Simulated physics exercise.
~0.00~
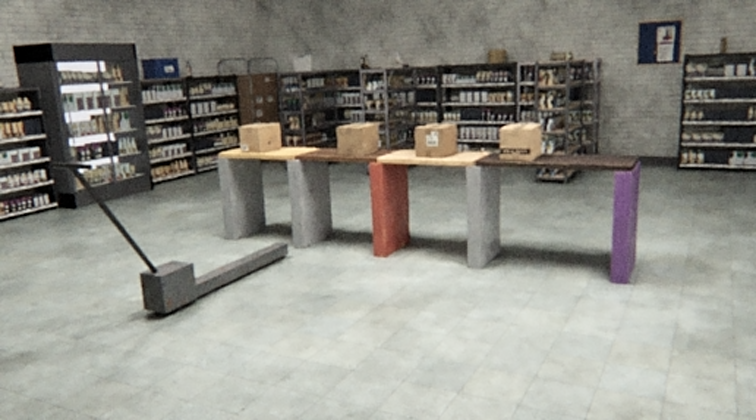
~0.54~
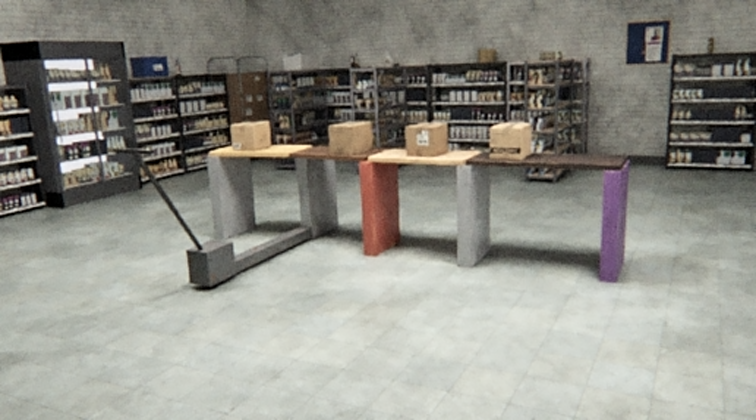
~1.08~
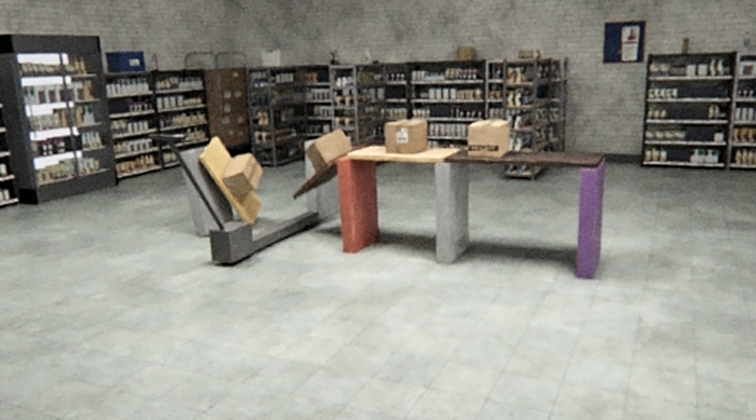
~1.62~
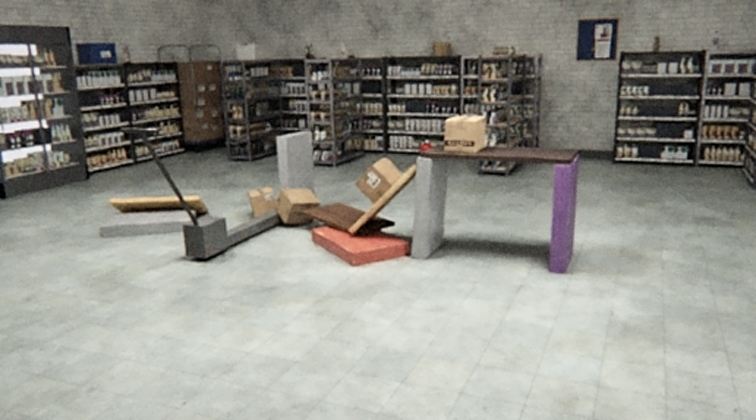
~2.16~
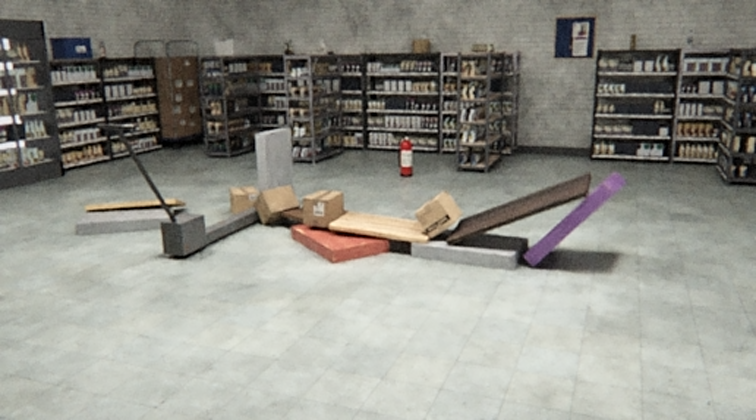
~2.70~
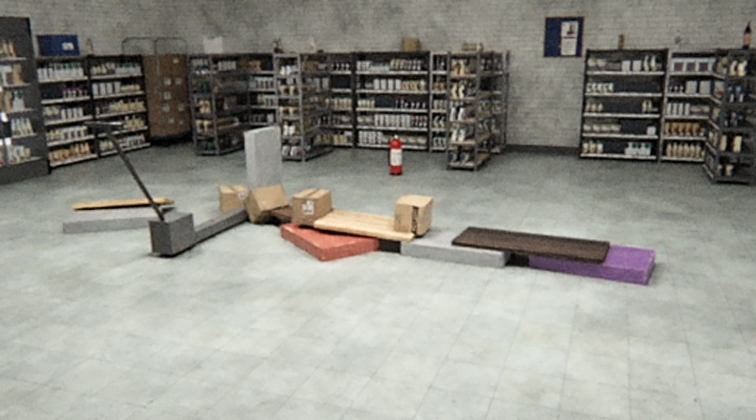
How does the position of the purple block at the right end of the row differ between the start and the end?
At the start the purple block stands upright, holding up the end of a dark board. By the end it is lying on its side on the floor.
In the video, a floor jack slides into the base of a row of upright blocks holding boards and cartons in a shop, and the row collapses from left to right until only one gray upright still stands among the fallen pieces.
